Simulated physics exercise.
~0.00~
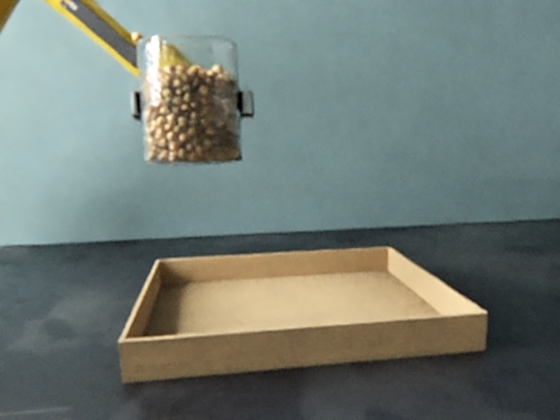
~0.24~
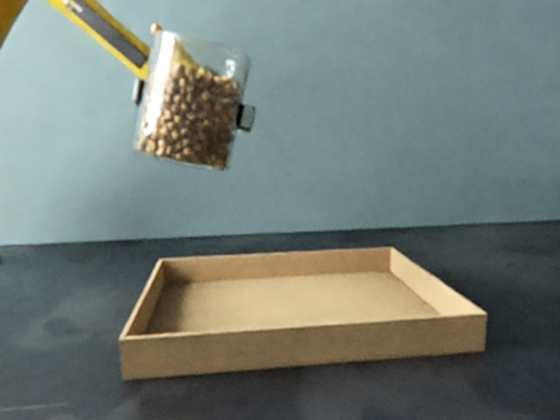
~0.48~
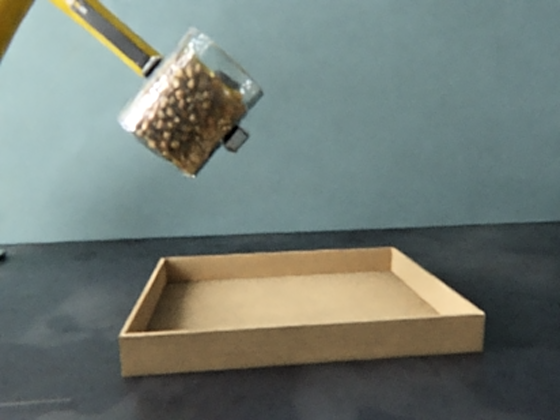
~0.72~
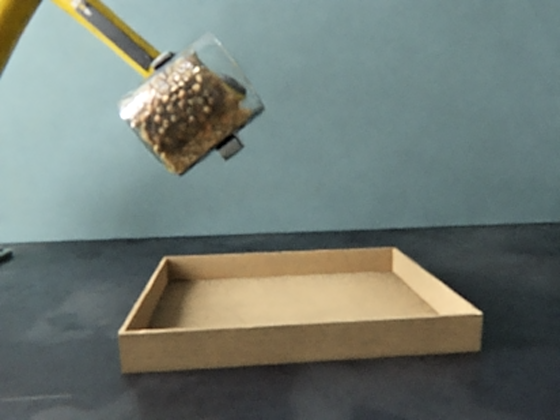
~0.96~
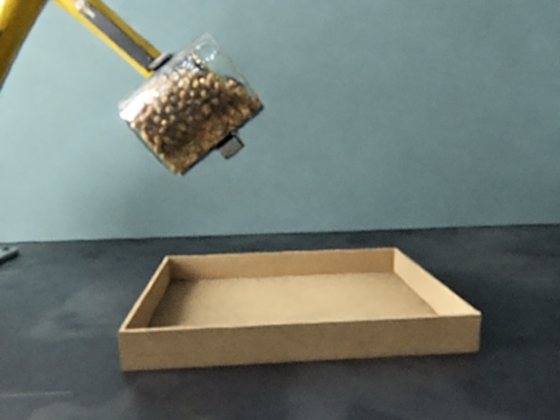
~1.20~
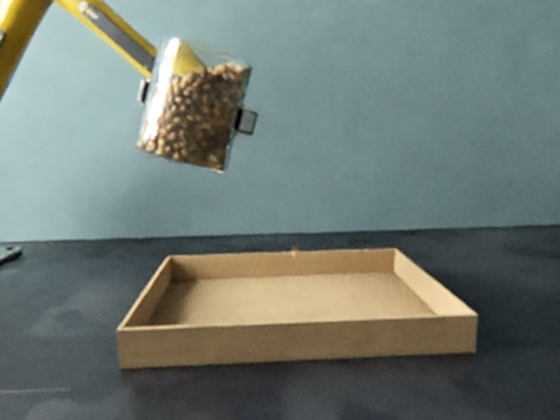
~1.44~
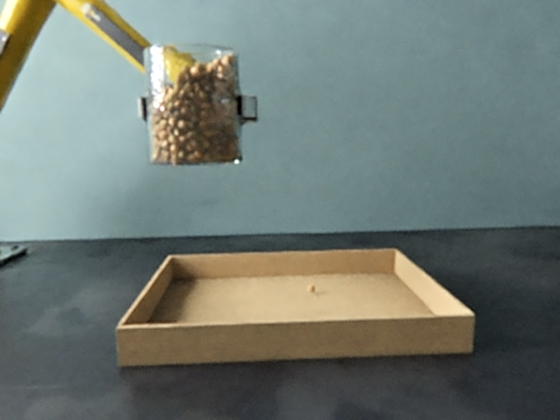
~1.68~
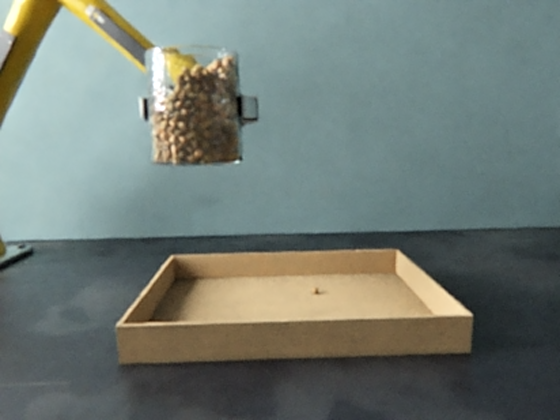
A yellow robot arm tipped a clear beaker full of chickpeas over to one side above a shallow wooden tray, held it leaning, then swung it back upright, leaving the beaker still nearly full and just a single chickpea lying in the tray.
